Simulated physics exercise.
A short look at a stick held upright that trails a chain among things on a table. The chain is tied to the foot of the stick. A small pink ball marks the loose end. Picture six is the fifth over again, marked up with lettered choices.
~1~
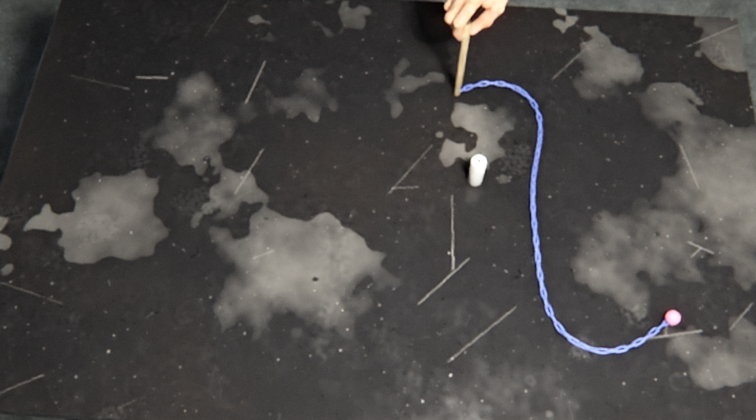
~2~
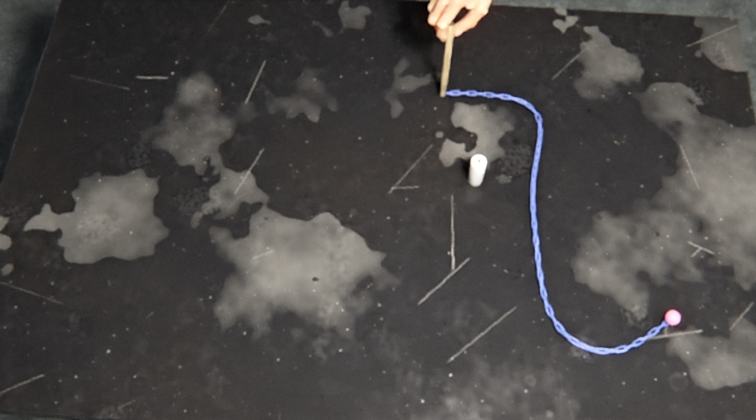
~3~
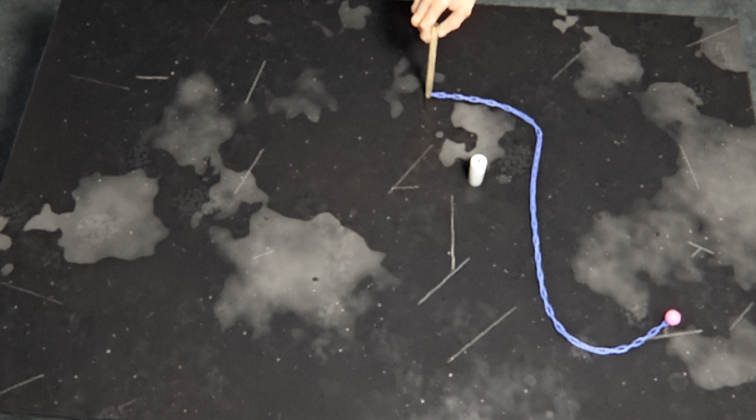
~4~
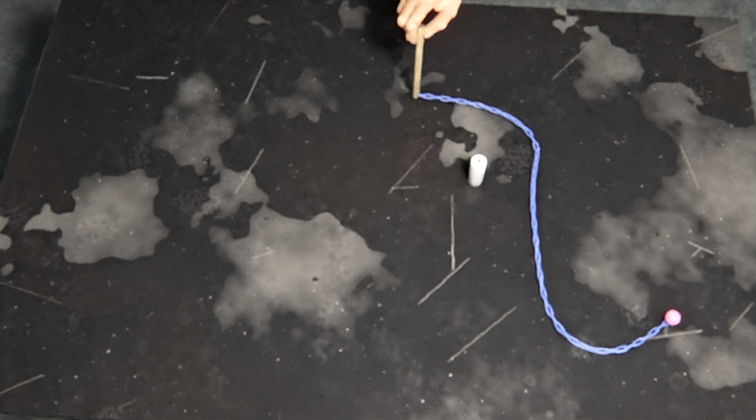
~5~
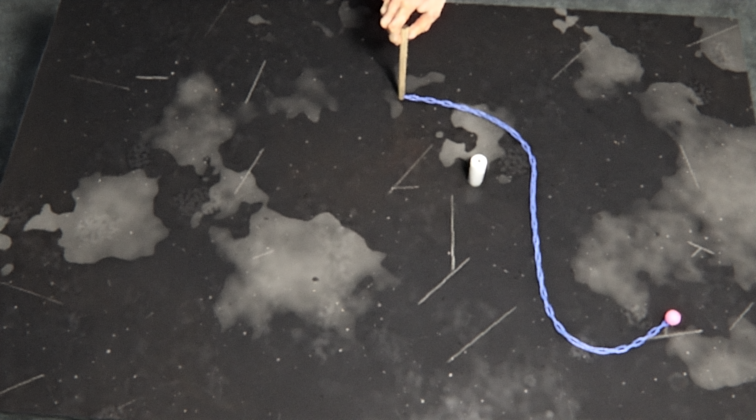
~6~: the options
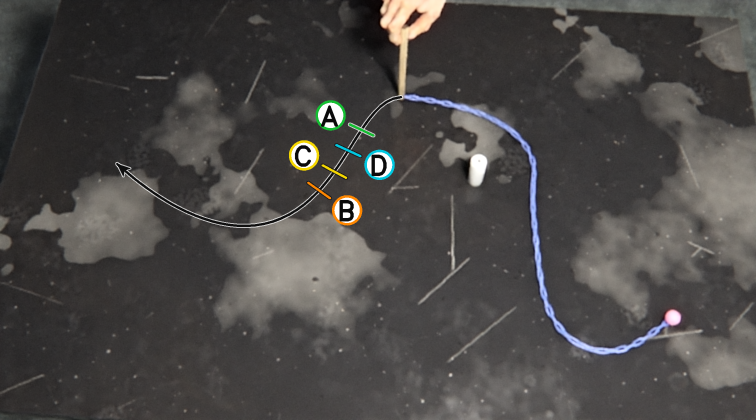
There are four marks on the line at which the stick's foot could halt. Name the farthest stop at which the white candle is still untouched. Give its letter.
C.
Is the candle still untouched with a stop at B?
For that mark, no.
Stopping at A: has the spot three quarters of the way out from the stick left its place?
By then, no.
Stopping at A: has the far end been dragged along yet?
No.
On the marked copy, A at (361, 130); B at (319, 190); C at (334, 172); D at (348, 151); the route from (401, 97) via (281, 218) to (117, 164).
With C. Early on, foot of the stick (371, 117), middle of the chain (534, 225), free end (673, 318).
Further on, foot of the stick (351, 146), middle of the chain (534, 225), free end (673, 318).
At the end, foot of the stick (334, 172), middle of the chain (533, 225), free end (673, 318); nothing has been touched.
As for the rest, A is safe but short; B brings the chain against the candle; D is safe but short.
